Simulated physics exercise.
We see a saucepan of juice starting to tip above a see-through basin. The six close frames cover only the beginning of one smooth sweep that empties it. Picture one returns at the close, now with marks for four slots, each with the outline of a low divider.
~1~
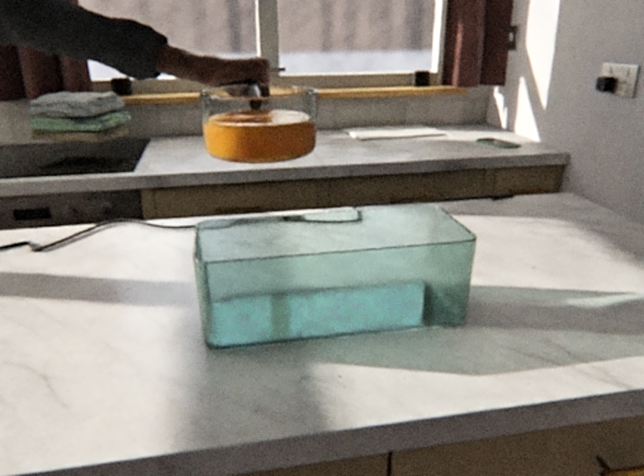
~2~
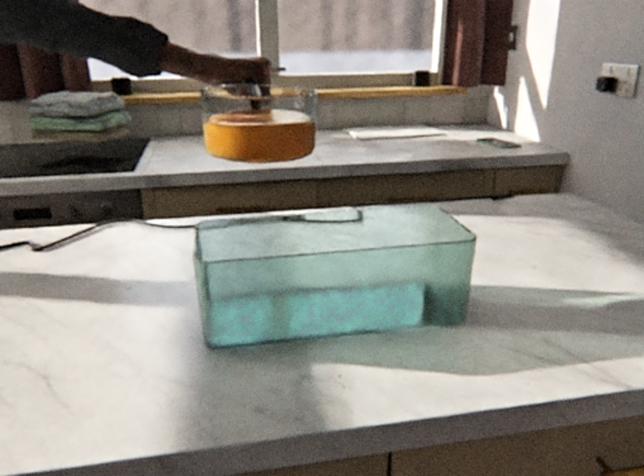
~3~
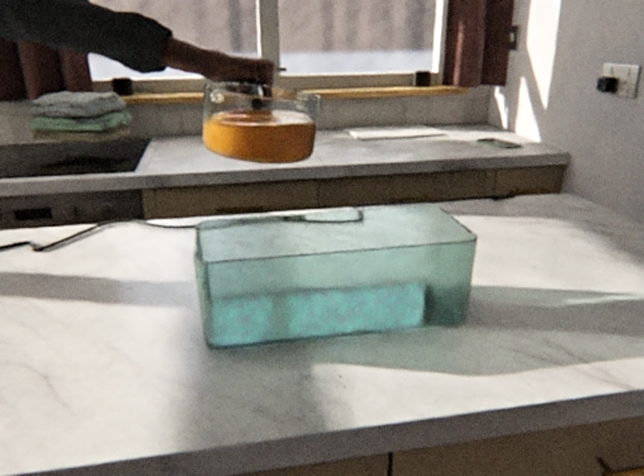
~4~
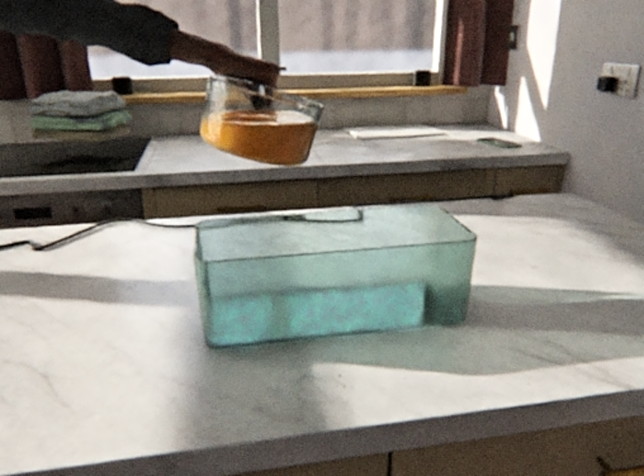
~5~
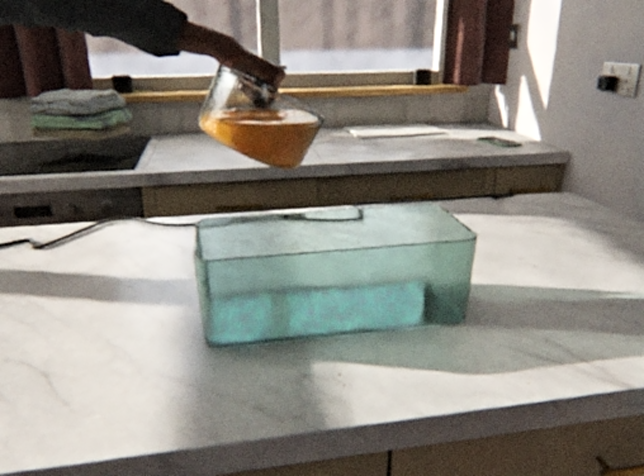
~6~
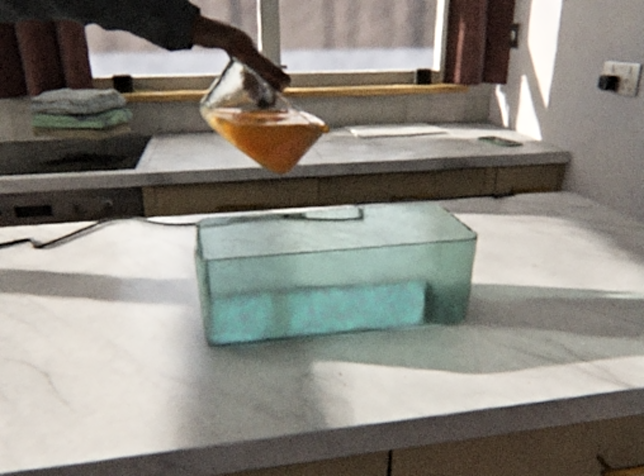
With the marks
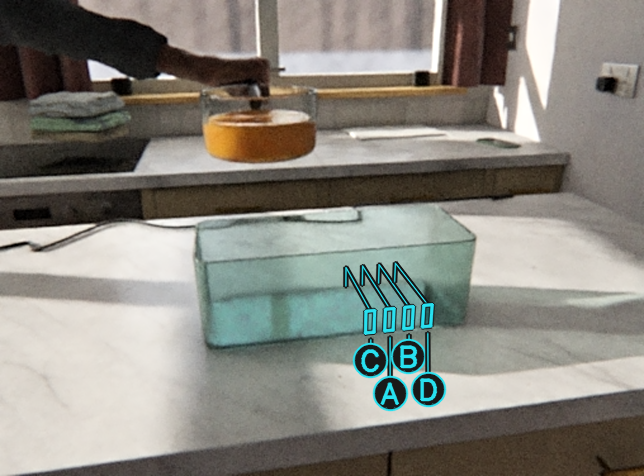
A hand holding a clear pan of orange juice above a see-through basin, keeping it upright, then steadily tilting it rightward.
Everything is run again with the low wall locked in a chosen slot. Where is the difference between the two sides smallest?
Best: C.
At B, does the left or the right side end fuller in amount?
The left one.
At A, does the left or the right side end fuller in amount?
The left side.
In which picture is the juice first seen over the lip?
In picture 6.
On the marked copy, A at (390, 337); B at (409, 335); C at (370, 339); D at (427, 333).
Choosing A, about 82 % ends left of the wall and 18 % right of it.
Choosing B, about 90 % ends left of the wall and 9 % right of it.
Choosing C, about 49 % ends left of the wall and 50 % right of it.
Choosing D, about 87 % ends left of the wall and 12 % right of it.
